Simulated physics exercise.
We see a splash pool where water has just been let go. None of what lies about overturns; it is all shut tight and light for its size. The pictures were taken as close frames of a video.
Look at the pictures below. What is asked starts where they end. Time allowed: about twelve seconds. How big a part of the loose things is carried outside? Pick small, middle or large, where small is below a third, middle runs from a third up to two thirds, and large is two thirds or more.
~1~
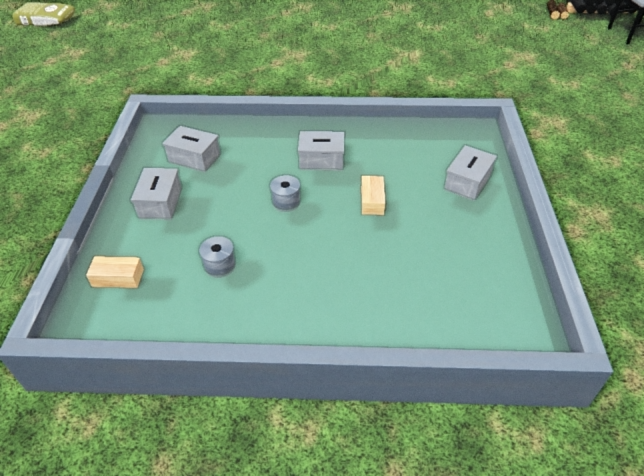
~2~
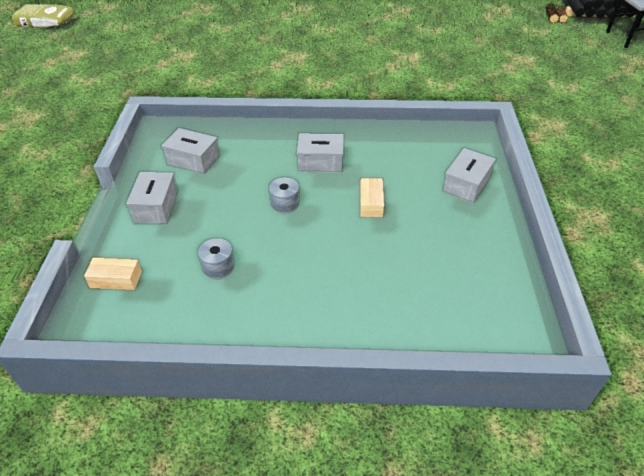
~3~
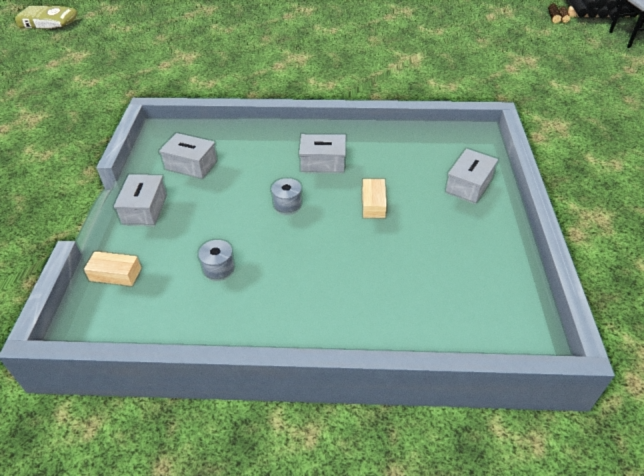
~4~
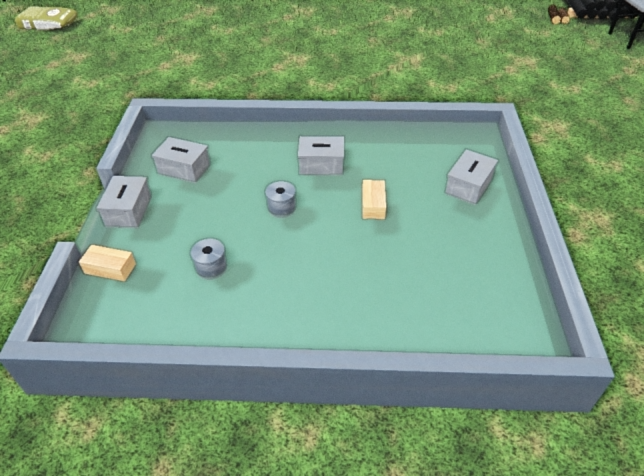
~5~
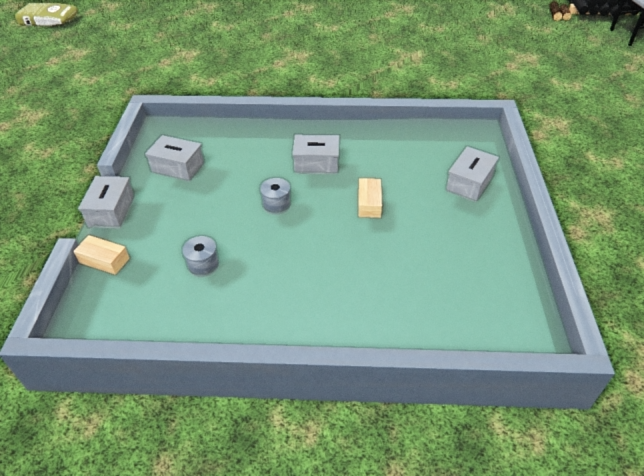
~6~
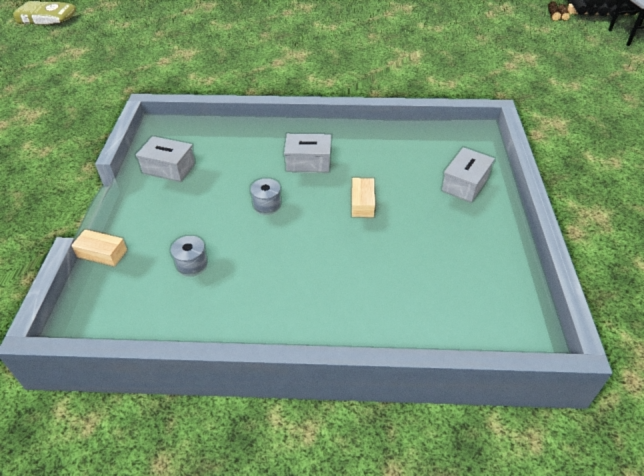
Middle.
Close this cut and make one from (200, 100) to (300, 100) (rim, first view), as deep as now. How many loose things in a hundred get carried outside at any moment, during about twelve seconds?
Roughly 50 per cent.
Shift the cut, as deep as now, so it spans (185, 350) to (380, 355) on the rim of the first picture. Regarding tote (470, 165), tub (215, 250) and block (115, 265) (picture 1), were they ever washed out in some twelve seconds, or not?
Result by object, in the order asked: Not flushed / flushed / flushed.
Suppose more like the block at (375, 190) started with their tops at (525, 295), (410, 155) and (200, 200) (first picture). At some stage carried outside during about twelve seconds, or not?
Sure - one by one that's in the room, then in the room, then out of the room.
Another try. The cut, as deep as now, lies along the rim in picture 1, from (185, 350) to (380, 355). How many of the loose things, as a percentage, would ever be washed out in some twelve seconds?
It comes to some 40 per cent of the lot.
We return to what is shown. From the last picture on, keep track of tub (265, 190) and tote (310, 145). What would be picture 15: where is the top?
Expect the tops close to (223, 194) and (280, 149).
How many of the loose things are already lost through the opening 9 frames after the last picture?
That comes to 3.
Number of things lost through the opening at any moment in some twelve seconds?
The figure is 5.
A moment on, 1 of 8 are out; 7 afloat.
Next, 3 of 8 are out; 5 afloat.
Later, 4 of 8 are out; 4 afloat.
In the end, 5 of 8 are out; 3 afloat.
